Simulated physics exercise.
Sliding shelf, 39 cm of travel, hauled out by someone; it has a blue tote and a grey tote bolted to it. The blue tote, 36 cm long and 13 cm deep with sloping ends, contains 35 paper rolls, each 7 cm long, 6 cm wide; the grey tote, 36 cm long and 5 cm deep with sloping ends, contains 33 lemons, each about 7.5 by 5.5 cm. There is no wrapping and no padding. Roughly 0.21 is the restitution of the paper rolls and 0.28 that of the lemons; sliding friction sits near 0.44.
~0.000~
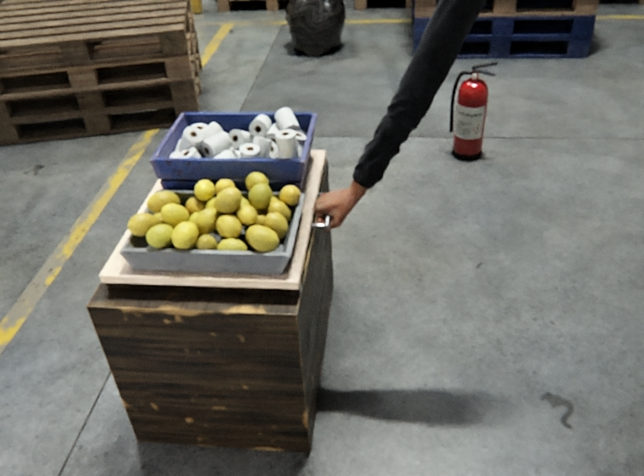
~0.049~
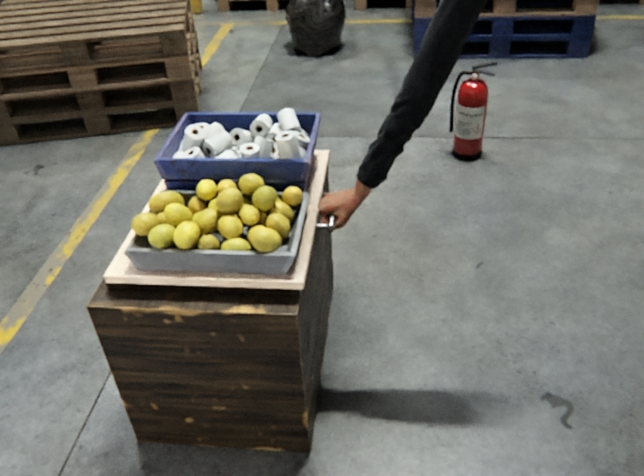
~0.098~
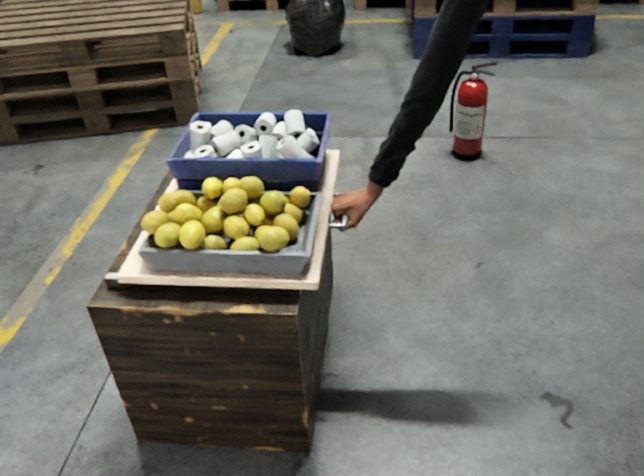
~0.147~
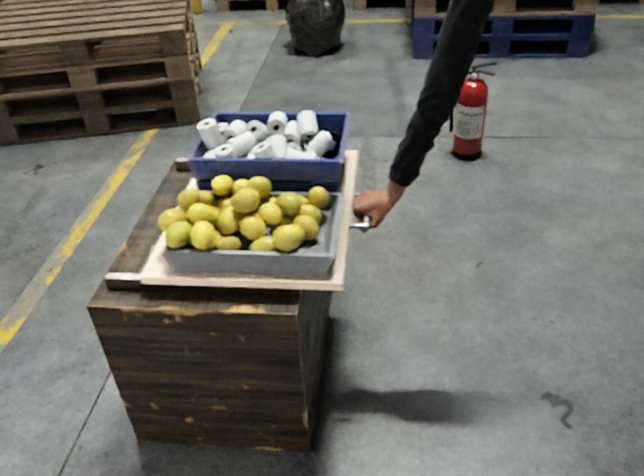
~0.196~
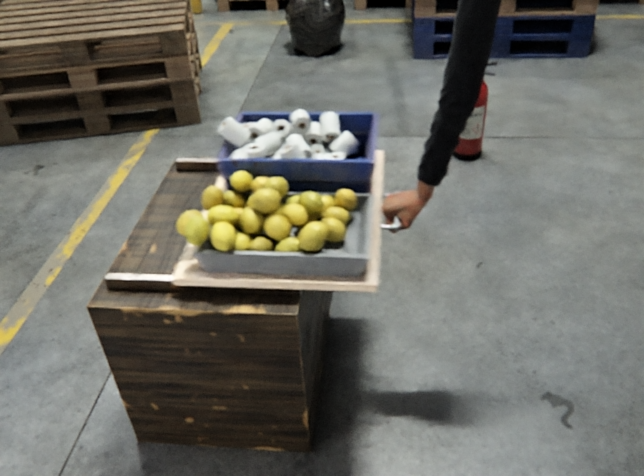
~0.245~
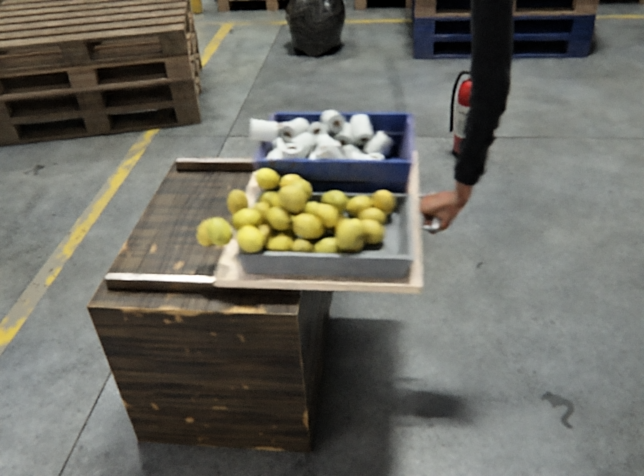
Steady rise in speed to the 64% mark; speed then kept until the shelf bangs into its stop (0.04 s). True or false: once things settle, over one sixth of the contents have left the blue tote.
False.
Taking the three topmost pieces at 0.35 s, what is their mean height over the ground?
About 82 cm.
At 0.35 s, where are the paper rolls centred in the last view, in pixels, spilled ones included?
Pixel (373, 159), give or take.
After 0.27 s, end of travel.
After 0.35 s, 0 of 35 out of the blue tote and 3 of 33 out of the grey tote.
After 0.47 s, 1 of 35 out of the blue tote and 7 of 33 out of the grey tote.
After 0.69 s, 3 of 35 out of the blue tote and 10 of 33 out of the grey tote.
When it is over (at 1.12 s), 3 of 35 out of the blue tote and 10 of 33 out of the grey tote. Asked share, 3 of 35, 9 per cent.
